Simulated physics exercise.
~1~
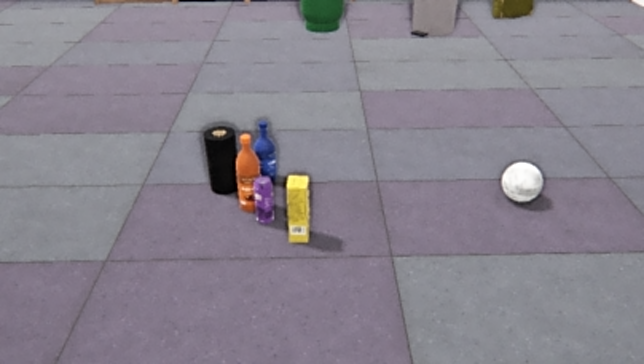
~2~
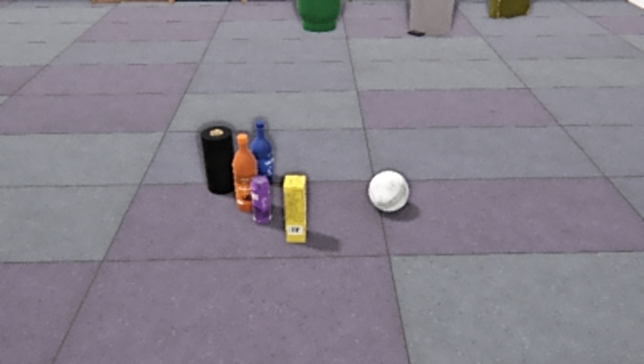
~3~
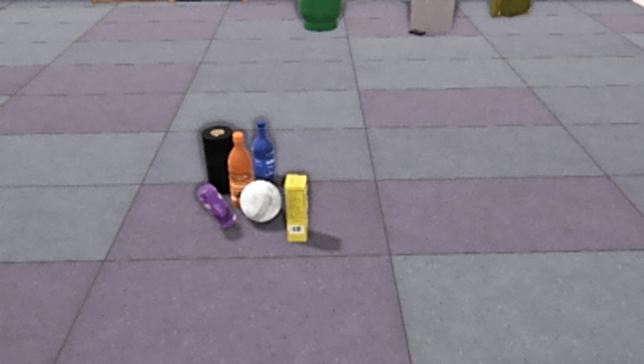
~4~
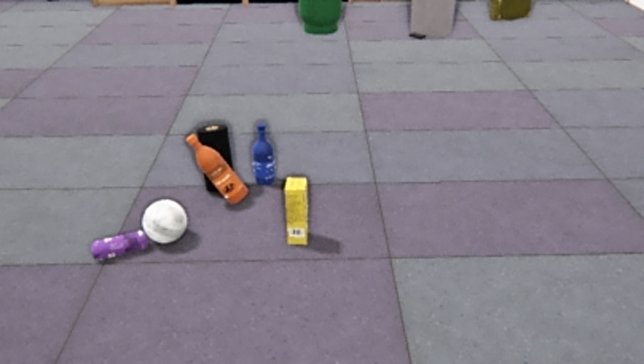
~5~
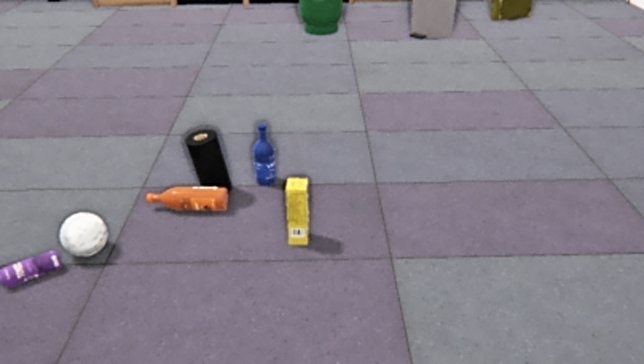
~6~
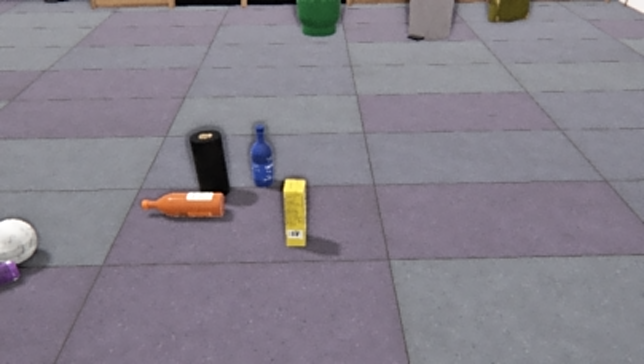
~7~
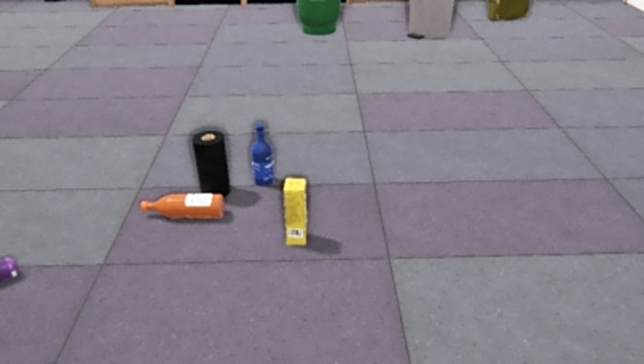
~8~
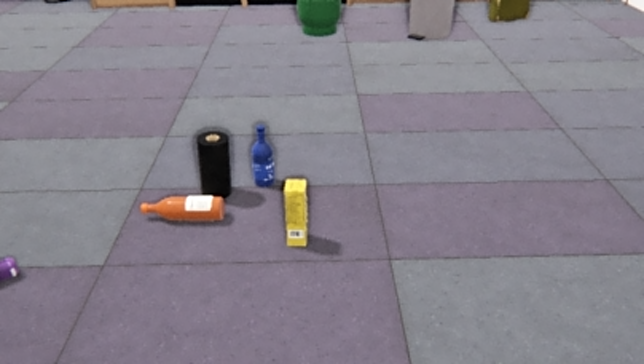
On a tiled floor, a white ball rolls left, knocking over a purple can and an orange bottle; three objects stay standing.
